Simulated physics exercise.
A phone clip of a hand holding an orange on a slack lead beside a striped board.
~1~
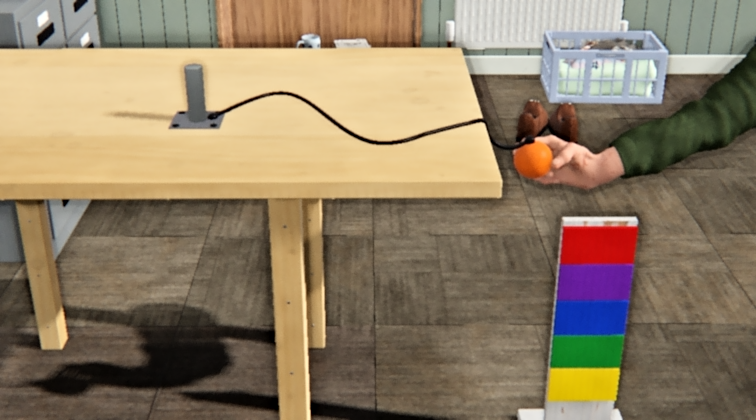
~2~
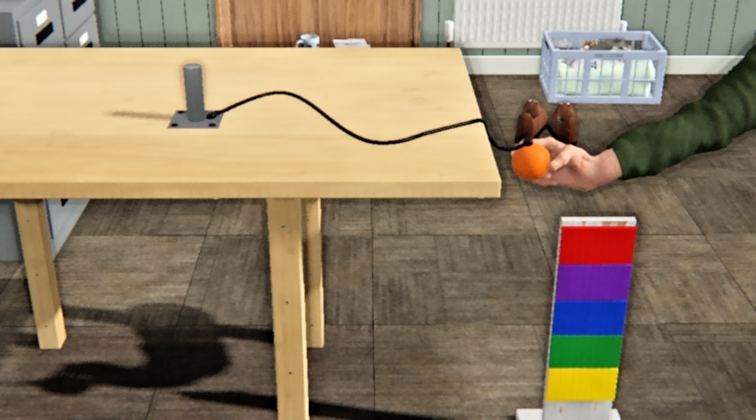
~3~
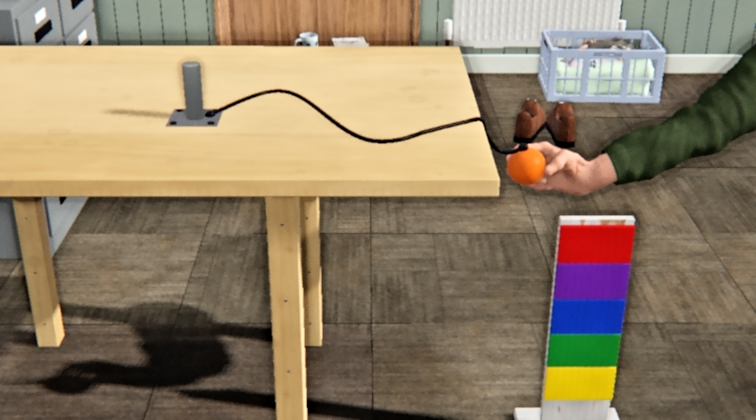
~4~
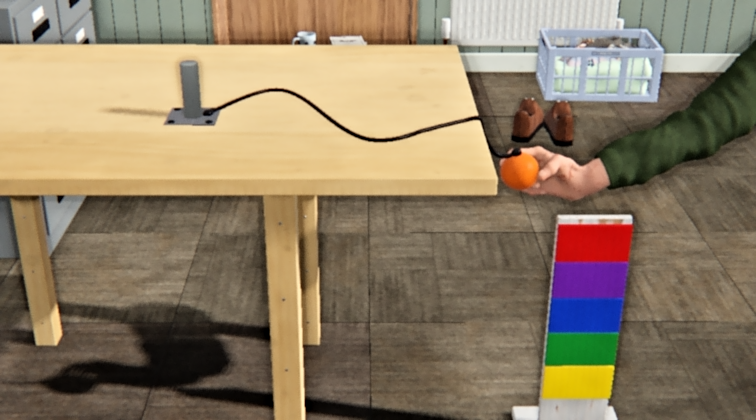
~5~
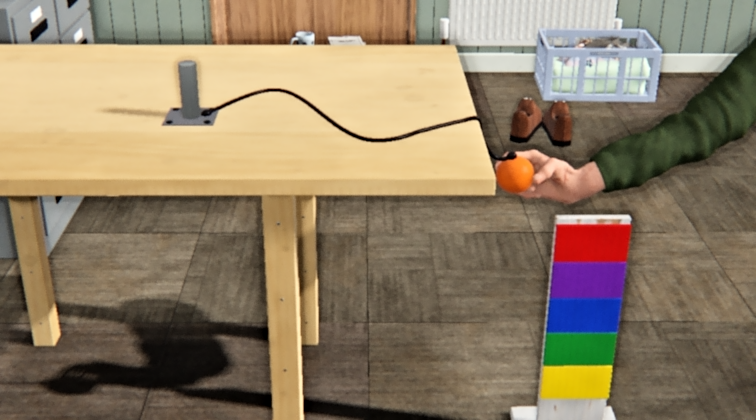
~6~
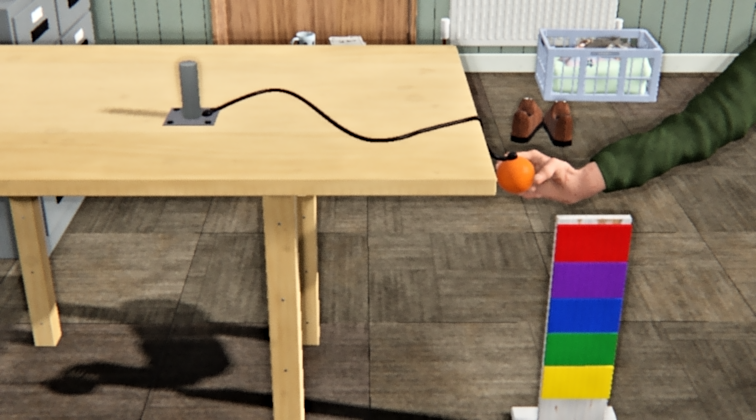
A hand holding an orange on a slack black lead shifts slightly left and down beside a table, above a striped board.
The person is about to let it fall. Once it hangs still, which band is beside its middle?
At blue.
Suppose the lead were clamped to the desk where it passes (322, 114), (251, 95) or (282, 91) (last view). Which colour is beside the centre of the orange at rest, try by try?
One after the other, red; purple; purple.
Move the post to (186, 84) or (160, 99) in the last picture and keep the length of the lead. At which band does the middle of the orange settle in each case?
One after the other, purple; purple.
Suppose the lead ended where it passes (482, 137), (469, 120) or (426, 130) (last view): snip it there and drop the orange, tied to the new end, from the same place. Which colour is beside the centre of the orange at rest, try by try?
It would be purple; red; above them all.
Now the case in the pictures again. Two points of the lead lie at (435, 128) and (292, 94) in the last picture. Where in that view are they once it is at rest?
About (475, 191), and the other about (331, 114).
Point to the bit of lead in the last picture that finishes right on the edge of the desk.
At (361, 138), roughly.
Early on, orange near (496, 297); level with purple.
Midway, orange near (448, 300); level with blue.
Near the end, orange near (476, 307); level with blue.
Finally, orange near (468, 306); level with blue. Its centre hangs level with the blue band.
